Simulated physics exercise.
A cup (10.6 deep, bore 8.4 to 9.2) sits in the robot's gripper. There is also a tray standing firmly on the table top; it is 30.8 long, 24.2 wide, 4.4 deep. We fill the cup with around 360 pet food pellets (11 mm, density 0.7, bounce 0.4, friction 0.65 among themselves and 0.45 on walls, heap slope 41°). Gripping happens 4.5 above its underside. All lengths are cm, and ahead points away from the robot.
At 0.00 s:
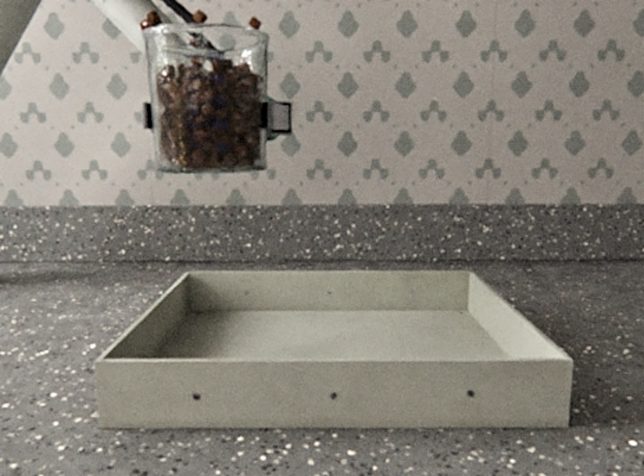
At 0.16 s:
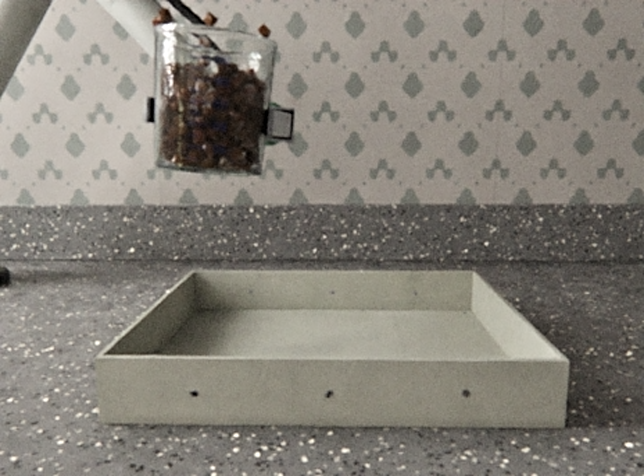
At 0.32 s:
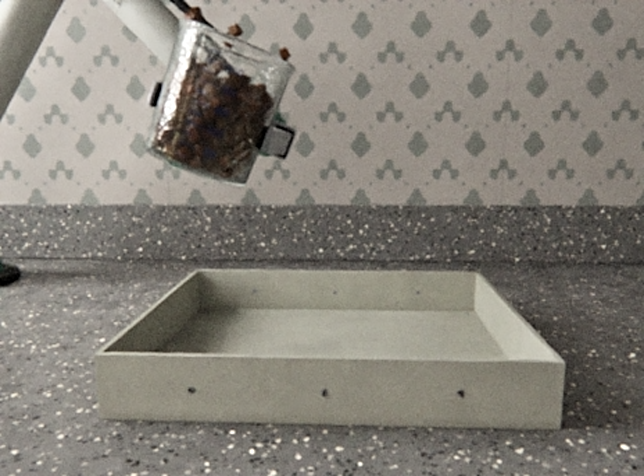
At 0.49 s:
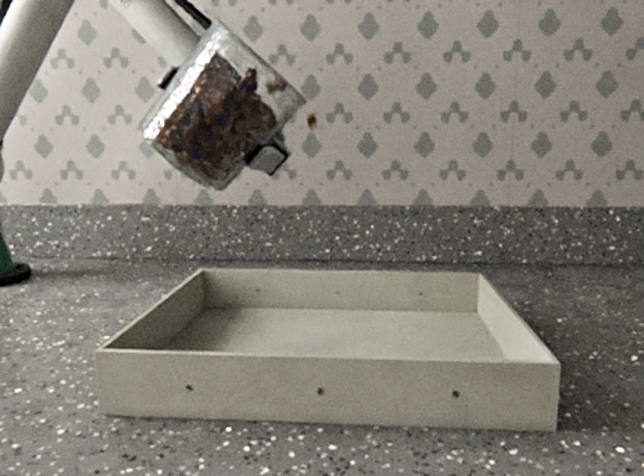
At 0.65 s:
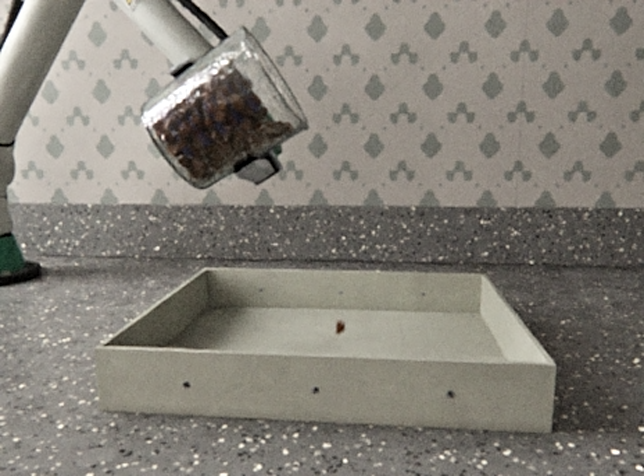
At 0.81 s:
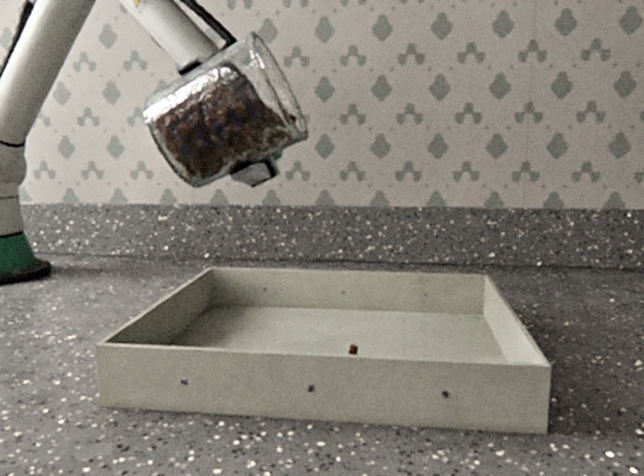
On a speckled grey countertop, a robot arm tilting a clear cup of brown pellets to the right, one pellet dropping into a tray.
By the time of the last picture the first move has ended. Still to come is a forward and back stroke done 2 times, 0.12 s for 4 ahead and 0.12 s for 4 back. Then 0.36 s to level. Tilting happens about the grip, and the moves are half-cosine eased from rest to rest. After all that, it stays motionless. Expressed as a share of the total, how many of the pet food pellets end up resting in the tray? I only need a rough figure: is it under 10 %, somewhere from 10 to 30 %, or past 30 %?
Roughly, it is somewhere from 10 to 30 %.
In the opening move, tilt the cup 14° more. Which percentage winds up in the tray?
Roughly 45 percent.
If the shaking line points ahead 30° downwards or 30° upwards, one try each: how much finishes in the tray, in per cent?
I'd say close to 5 percent for the first and close to 30 percent for the second.
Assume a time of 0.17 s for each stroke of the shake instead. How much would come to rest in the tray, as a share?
In that case around 5 per cent.
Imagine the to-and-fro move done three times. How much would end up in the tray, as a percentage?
Near 25 per cent.
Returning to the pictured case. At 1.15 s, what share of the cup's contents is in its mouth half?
About 40 percent.
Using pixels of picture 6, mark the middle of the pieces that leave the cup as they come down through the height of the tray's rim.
Centre: About (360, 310).
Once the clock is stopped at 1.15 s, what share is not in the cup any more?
Share gone by then: Close to 10 %.
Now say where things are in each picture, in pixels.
The cup middle at (210, 106), level; upper third of the load around (209, 85), from x 145 to 255, top at y 15; 361 in the cup, in the first picture.
The cup middle at (213, 107), tilted 6° forward; upper third of the load around (213, 86), from x 160 to 265, top at y 15, in the second picture.
The cup middle at (217, 108), tilted 22° forward; upper third of the load around (212, 89), from x 160 to 285, top at y 15, in the third picture.
The cup middle at (221, 111), tilted 42° forward; upper third of the load around (215, 92), from x 155 to 315, top at y 55; 360 in the cup, 1 in flight or on a rim, in the fourth picture.
The cup middle at (224, 114), tilted 58° forward; upper third of the load around (216, 96), from x 160 to 340, top at y 60; 360 in the cup, 1 in the tray, in the fifth picture.
The cup middle at (226, 116), tilted 64° forward; upper third of the load around (216, 98), from x 160 to 355, top at y 75; 360 in the cup, 1 in the tray, in the sixth picture.
After 1.15 s, tilted 64° forward, highest piece 24 above the table; 331 in the cup, 19 in the tray, 11 in flight or on a rim.
After 1.48 s, tilted 29° forward, highest piece 26 above the table; 299 in the cup, 61 in the tray, 1 in flight or on a rim.
After 1.85 s, level, highest piece 26 above the table; 299 in the cup, 62 in the tray.
After 2.90 s, level, highest piece 26 above the table; 299 in the cup, 62 in the tray.
In the end, 299 in the cup, 62 in the tray. That is 17 % in the tray.
